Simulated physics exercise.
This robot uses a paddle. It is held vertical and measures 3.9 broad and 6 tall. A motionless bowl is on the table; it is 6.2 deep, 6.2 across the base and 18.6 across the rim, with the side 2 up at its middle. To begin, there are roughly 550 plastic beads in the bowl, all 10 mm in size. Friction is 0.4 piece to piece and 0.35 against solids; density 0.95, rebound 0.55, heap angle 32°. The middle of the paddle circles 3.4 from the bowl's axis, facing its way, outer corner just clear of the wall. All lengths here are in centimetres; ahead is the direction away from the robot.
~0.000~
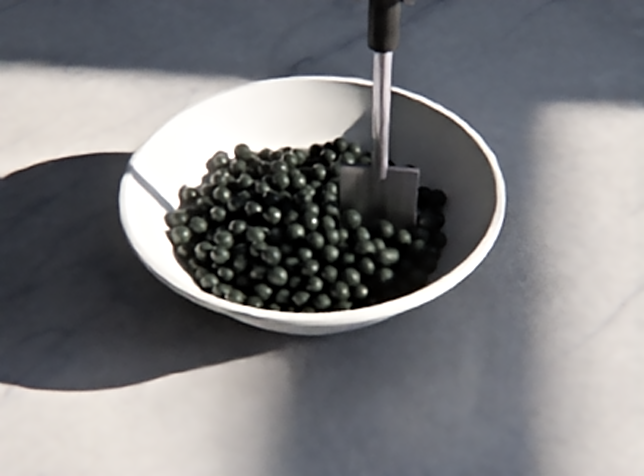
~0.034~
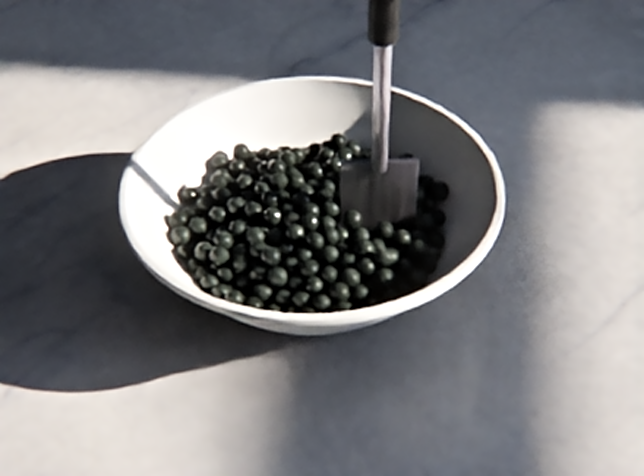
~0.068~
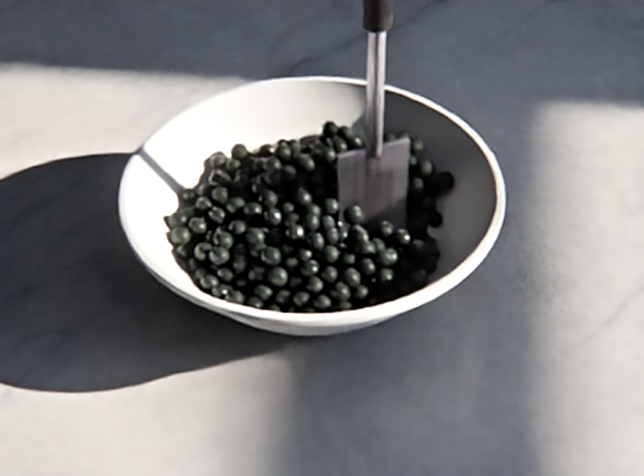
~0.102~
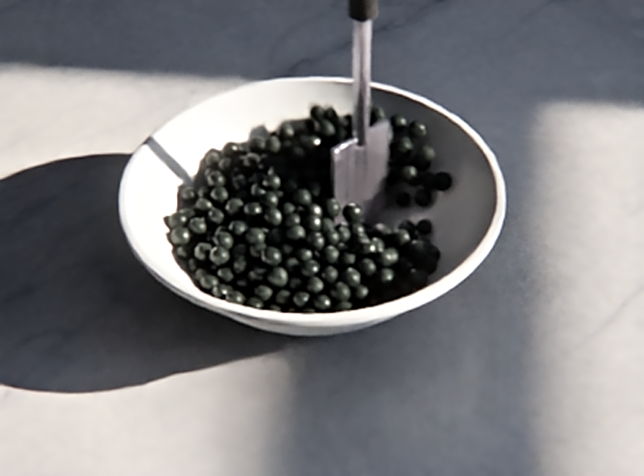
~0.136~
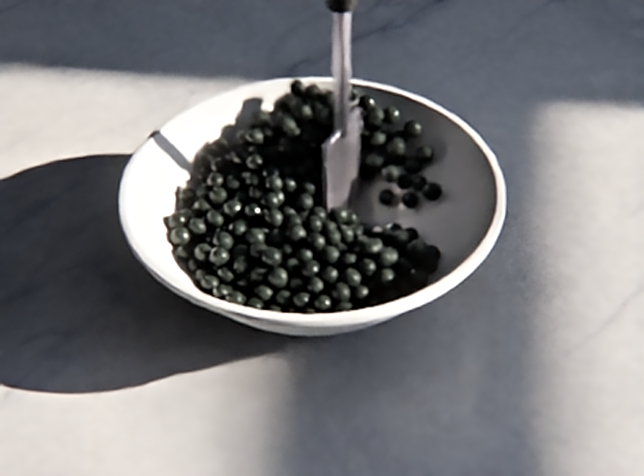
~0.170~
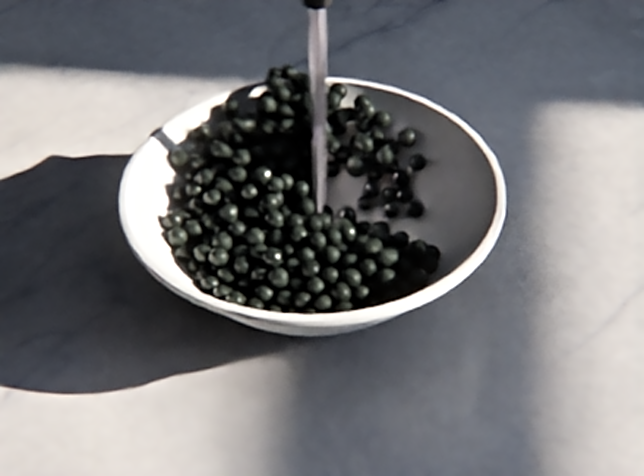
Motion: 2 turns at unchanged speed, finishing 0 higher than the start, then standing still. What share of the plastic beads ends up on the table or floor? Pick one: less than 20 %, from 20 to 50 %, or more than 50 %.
Less than 20 %.
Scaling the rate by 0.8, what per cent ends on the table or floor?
I'd put it near 5 %.
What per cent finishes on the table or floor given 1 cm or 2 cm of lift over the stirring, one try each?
Close to 5 percent and close to 5 percent.
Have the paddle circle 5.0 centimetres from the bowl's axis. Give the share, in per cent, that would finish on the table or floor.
It would come to about 25 per cent.
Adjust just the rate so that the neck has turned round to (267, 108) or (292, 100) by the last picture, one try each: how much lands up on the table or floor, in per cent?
First try: About 30 %; second try: About 25 %.
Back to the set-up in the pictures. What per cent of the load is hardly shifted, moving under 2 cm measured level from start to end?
Roughly 5 percent.
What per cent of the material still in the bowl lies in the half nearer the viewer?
Roughly 45 per cent.
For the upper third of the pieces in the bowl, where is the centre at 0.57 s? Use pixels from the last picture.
Around pixel (414, 219).
After 0.57 s, 338° round, highest piece 9 above the table; 526 in the bowl, 21 on the table or floor, 7 in flight or on the tool.
After 0.98 s, 225° round, highest piece 8 above the table; 505 in the bowl, 45 on the table or floor, 4 in flight or on the tool.
After 1.38 s, 0° round, highest piece 7 above the table; 498 in the bowl, 56 on the table or floor.
After 2.08 s, 0° round, highest piece 6 above the table; 498 in the bowl, 56 on the table or floor.
At rest, 498 in the bowl, 56 on the table or floor. That is 10 % on the table or floor.
